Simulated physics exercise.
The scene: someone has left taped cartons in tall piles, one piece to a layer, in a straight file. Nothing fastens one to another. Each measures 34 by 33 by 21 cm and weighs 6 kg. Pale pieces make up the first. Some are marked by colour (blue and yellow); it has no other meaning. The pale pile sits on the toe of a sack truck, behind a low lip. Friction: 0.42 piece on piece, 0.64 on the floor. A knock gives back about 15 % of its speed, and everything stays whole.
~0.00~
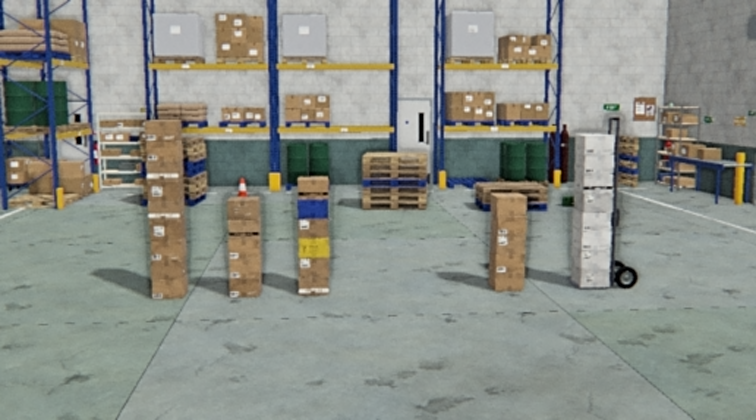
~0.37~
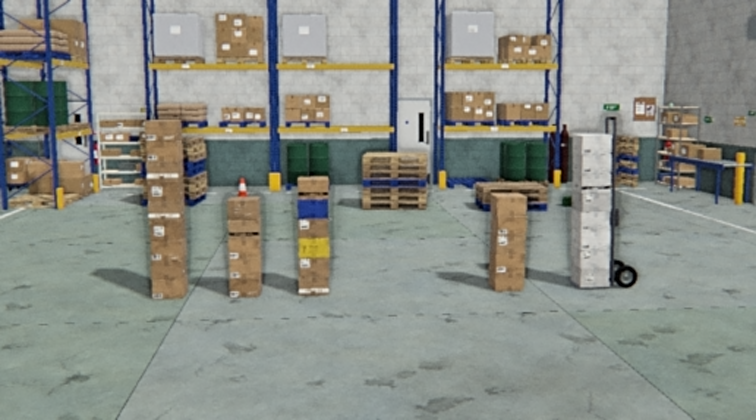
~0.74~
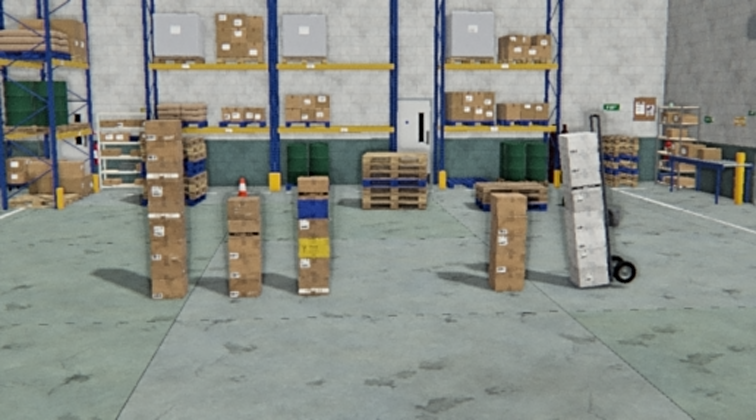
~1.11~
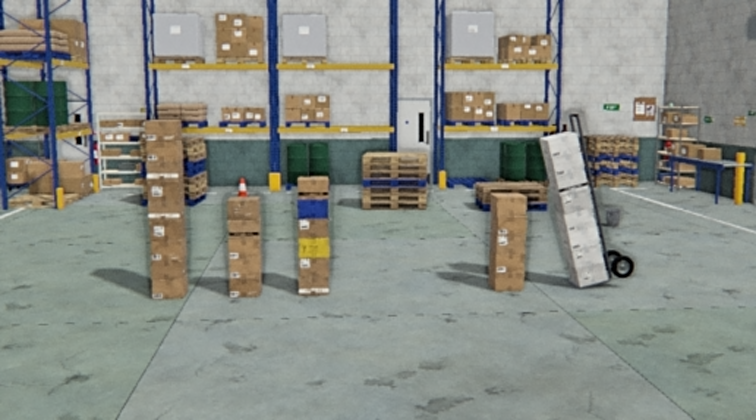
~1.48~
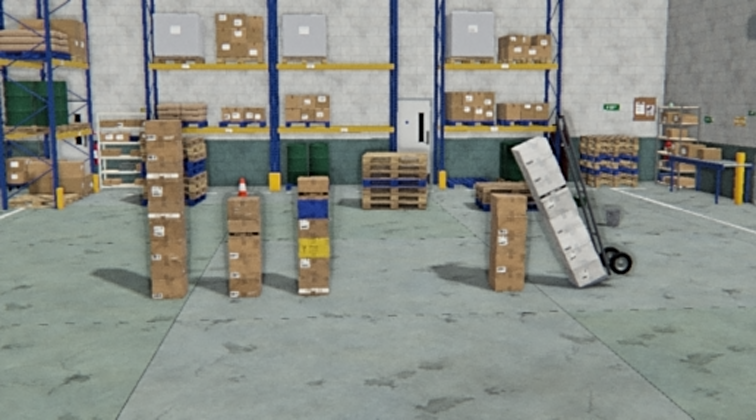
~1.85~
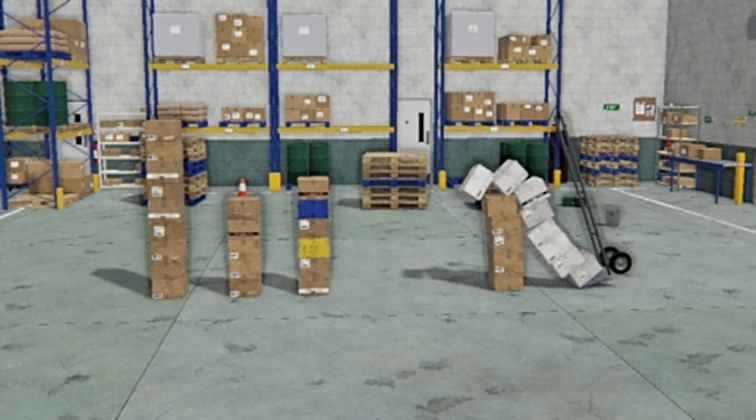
In a warehouse, stacks of brown cartons, one with a blue and a yellow piece, stand in a row beside a pale stack on a hand truck. The truck tilts left, leaning the pale stack over, and its upper cartons separate from the frame and bend across the top of the neighbouring brown stack.
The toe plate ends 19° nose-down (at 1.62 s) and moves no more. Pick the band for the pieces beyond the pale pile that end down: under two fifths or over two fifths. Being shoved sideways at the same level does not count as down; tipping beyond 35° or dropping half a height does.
It comes to under two fifths.
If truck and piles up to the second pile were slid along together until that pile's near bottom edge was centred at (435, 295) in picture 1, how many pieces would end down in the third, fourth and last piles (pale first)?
Then third 0, fourth 0, last 0.
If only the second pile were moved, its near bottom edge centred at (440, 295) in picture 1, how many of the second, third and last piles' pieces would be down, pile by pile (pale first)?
Then second 4, third 0, last 0.
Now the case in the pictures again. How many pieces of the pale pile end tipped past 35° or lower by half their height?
The count is 8.
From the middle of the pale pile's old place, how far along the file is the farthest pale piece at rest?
Some 270 cm.
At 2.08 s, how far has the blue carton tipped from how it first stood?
About 0°.
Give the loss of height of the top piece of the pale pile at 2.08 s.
Roughly 110 cm.
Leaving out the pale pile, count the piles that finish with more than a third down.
1 of them.
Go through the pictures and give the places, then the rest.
In the first picture (places mark the middle of the side facing us), truck frame (617, 153) 0° forward; yellow carton (314, 248); blue carton (313, 209); the rest undisturbed.
The second picture shows truck frame (614, 152) 1° forward; blue carton (313, 209).
The third picture shows truck frame (601, 150) 7° forward, top of the pale pile leaning 7°; blue carton (313, 209); the rest undisturbed.
The fourth picture shows truck frame (584, 149) 14° forward, top of the pale pile leaning 14°; blue carton (313, 209); the rest undisturbed.
The fifth picture shows truck frame (572, 149) 19° forward, top of the pale pile leaning 25°; blue carton (313, 209); the rest undisturbed.
The sixth picture shows truck frame (571, 149) 19° forward, top of the pale pile leaning 58°; blue carton (313, 209); yellow carton (314, 248); steepest lean 3°, the carton at (502, 206); 5 disturbed, none down.
After 2.08 s, 8 of the pale pile down; none of the 25 other cartons down, 5 disturbed.
After 2.86 s, 8 of the pale pile down; 5 of the 25 other cartons down.
At rest (3.8 s), 8 of the pale pile down; 5 of the 25 other cartons down; yellow carton unmoved; blue carton unmoved. That is 20 per cent. As the last picture would show them, middles, yellow carton near (314, 245), blue carton near (313, 207).
